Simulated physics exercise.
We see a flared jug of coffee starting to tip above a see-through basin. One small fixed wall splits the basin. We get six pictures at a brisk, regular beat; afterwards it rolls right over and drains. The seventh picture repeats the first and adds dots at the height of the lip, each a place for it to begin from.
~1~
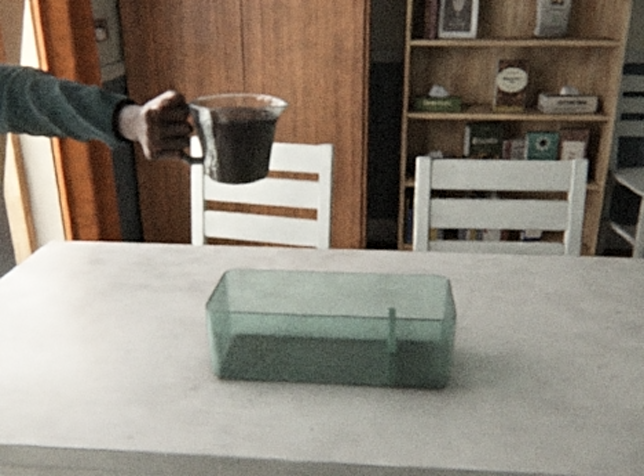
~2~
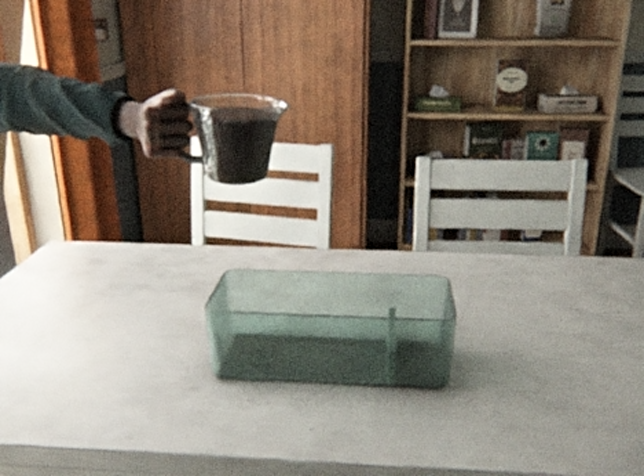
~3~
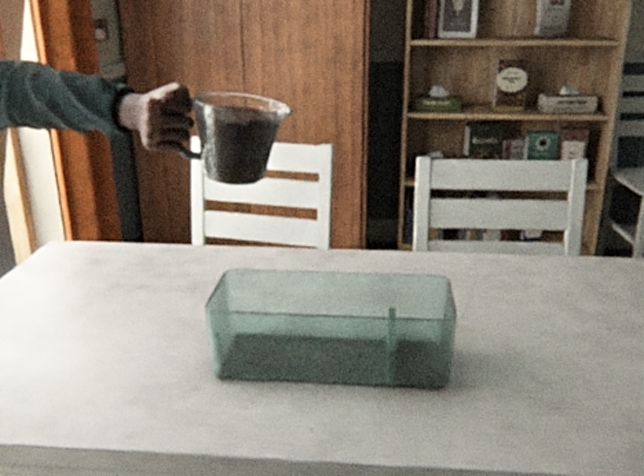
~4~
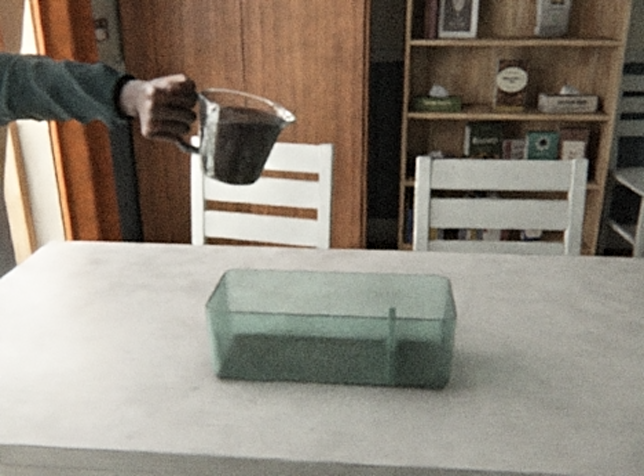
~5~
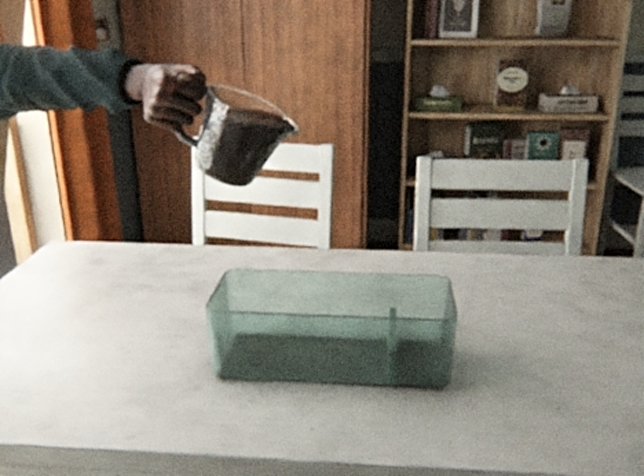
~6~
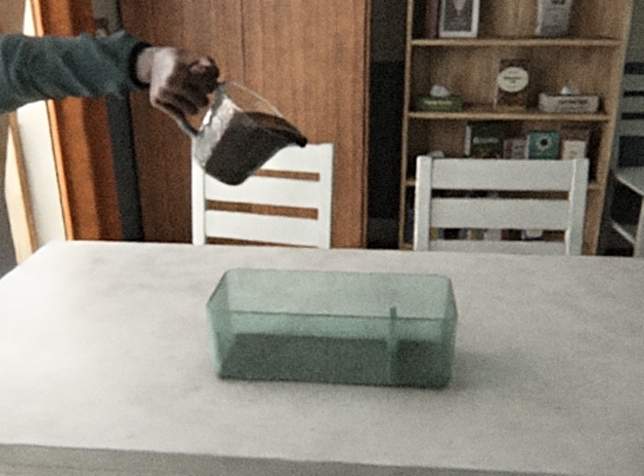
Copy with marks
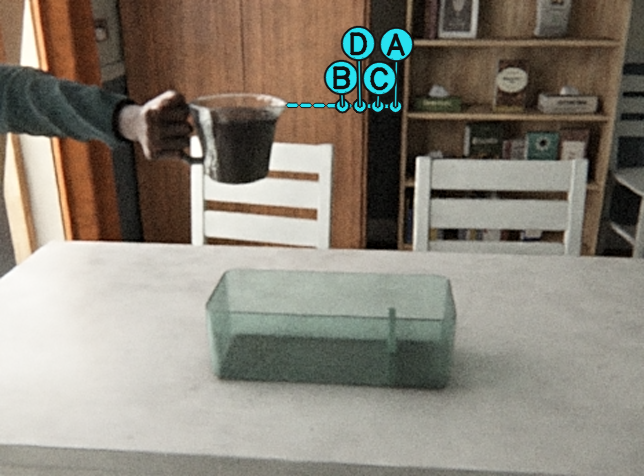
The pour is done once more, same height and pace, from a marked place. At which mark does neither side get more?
Choose B.
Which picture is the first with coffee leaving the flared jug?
Picture 6.
In cyan, A at (395, 106); B at (342, 105); C at (377, 106); D at (360, 105).
With A, about 19 % ends left of the wall and 69 % right of it; 12 % is lost outside.
With B, about 48 % ends left of the wall and 45 % right of it; 6 % is lost outside.
With C, about 28 % ends left of the wall and 66 % right of it; 6 % is lost outside.
With D, about 22 % ends left of the wall and 70 % right of it; 8 % is lost outside.
